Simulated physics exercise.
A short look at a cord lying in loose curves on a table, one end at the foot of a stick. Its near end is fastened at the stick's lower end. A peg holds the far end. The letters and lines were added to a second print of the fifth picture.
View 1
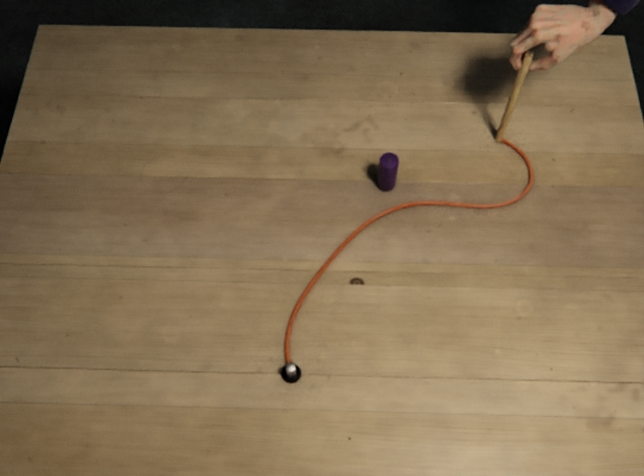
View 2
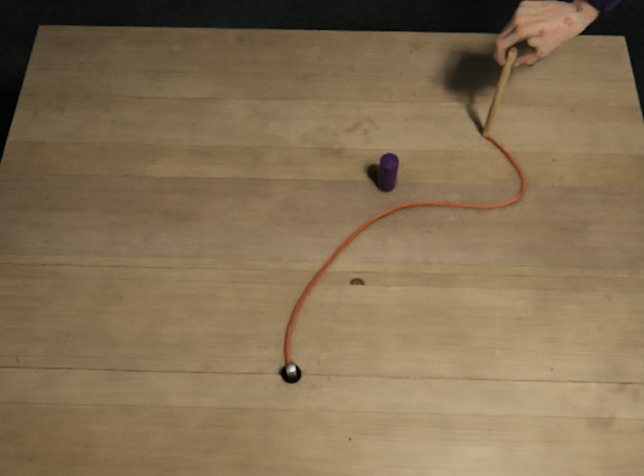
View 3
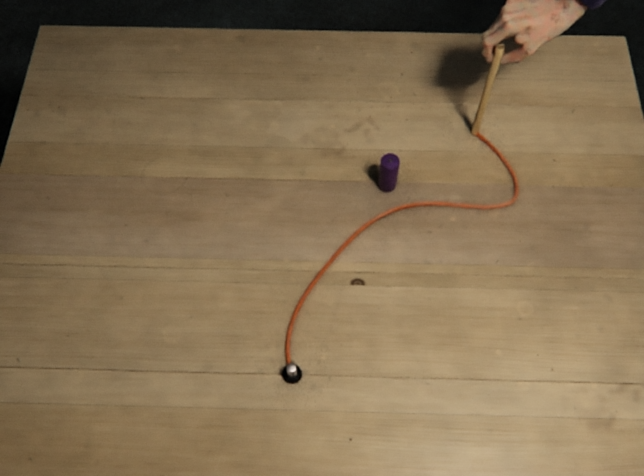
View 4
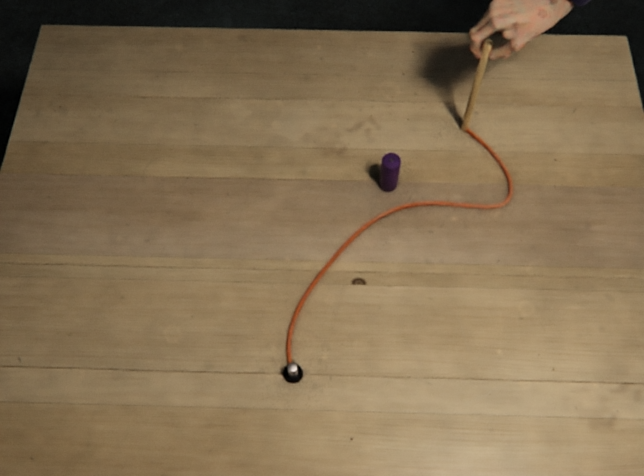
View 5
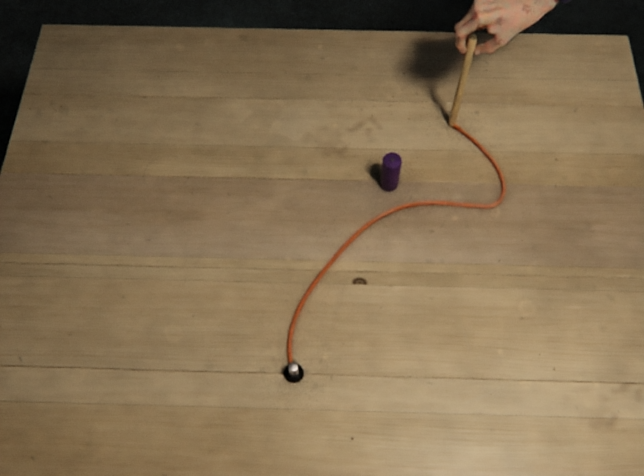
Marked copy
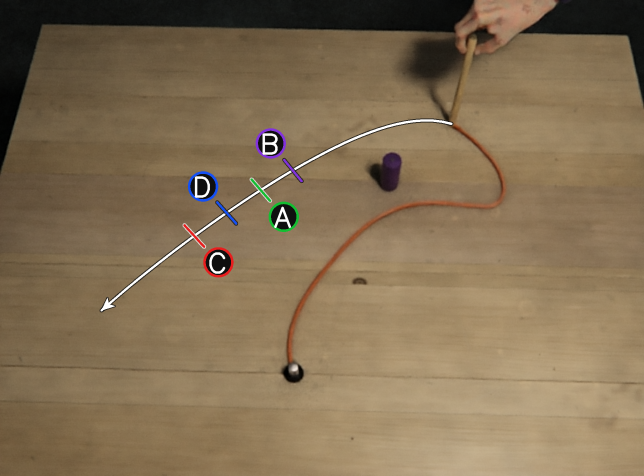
In this clip, a hand holding a wooden stick moves left along the far side of a table, drawing the attached end of a curved orange cord with it, while a purple candle and the peg at the cord's other end stay still.
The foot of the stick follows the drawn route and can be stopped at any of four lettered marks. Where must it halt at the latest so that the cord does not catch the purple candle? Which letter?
As far as tick B.
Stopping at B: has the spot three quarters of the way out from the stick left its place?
No.
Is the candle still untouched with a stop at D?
No.
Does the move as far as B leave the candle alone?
For that mark, yes.
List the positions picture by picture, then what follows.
The first frame shows peg (291, 371); purple candle (388, 172).
The second frame shows peg (291, 371); purple candle (388, 173).
The third frame shows peg (292, 371); purple candle (389, 173).
The fourth frame shows peg (293, 371); purple candle (390, 173).
The fifth frame shows peg (293, 370); purple candle (391, 172).
On the marked copy, A at (261, 190); B at (293, 170); C at (194, 236); D at (227, 213); the route from (452, 124) via (273, 183) to (101, 311).
With B. Early on, foot of the stick (392, 126), middle of the cord (397, 210).
Further on, foot of the stick (337, 147), middle of the cord (397, 210).
At the end, foot of the stick (293, 171), middle of the cord (397, 210); nothing has been touched.
As for the rest, A brings the cord against the candle; C brings the cord against the candle; D brings the cord against the candle.
